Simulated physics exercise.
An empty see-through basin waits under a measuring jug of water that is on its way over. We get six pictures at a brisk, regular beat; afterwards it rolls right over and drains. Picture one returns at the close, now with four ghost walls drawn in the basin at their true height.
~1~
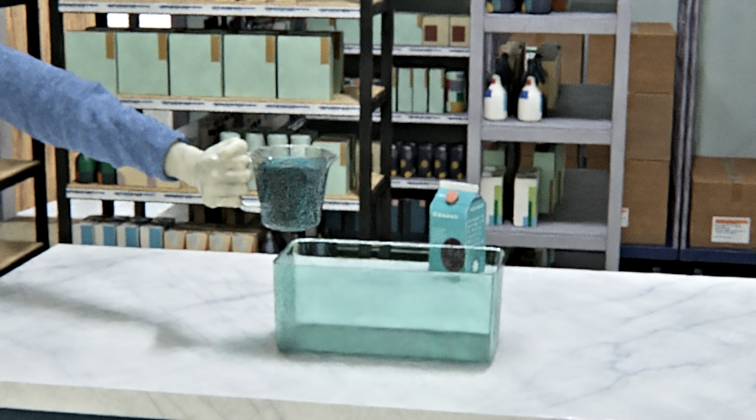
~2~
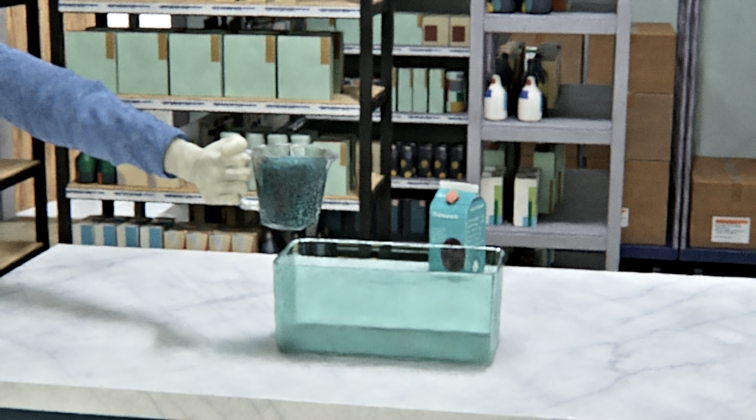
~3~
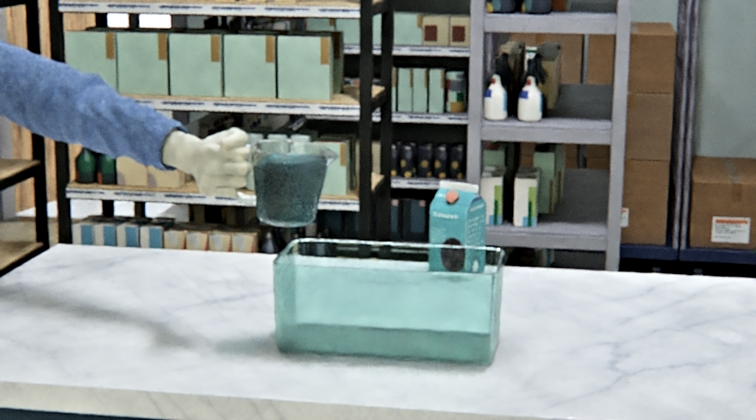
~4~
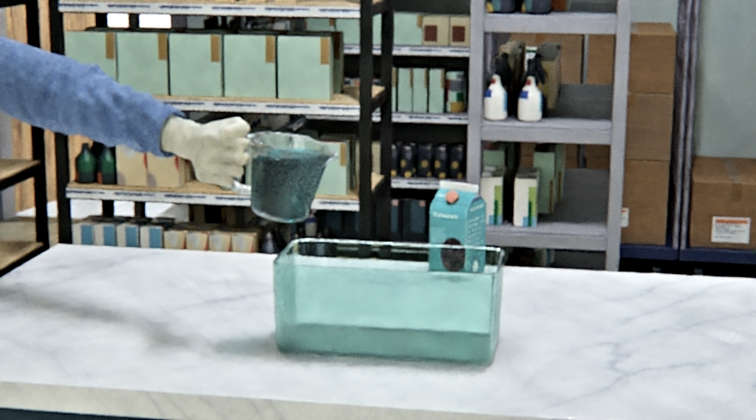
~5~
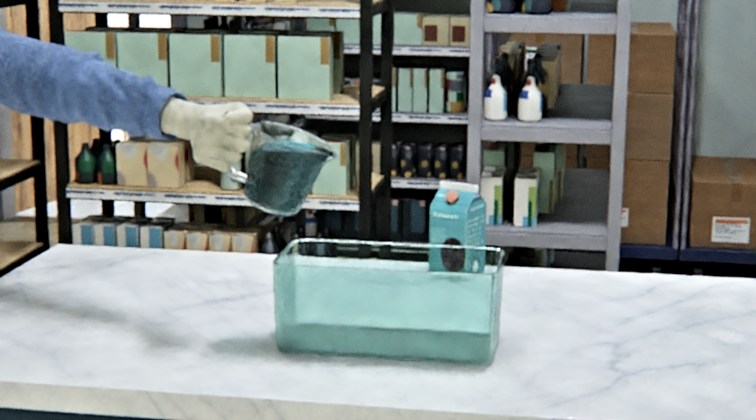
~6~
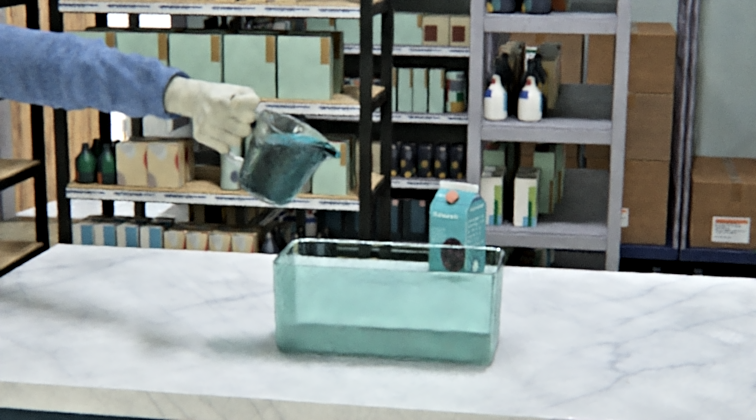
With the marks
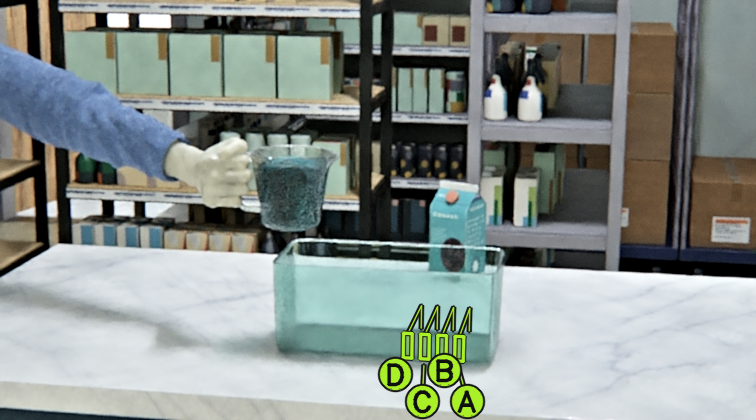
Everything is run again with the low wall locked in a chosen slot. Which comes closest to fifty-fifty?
Position D.
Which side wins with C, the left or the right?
The left side.
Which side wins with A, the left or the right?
More ends on the left.
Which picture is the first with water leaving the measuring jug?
In picture 6.
On the marked copy, A at (458, 367); B at (441, 366); C at (423, 365); D at (406, 364).
With A, about 86 % ends left of the wall and 12 % right of it.
With B, about 87 % ends left of the wall and 10 % right of it; 3 % is lost outside.
With C, about 89 % ends left of the wall and 9 % right of it.
With D, about 51 % ends left of the wall and 48 % right of it.
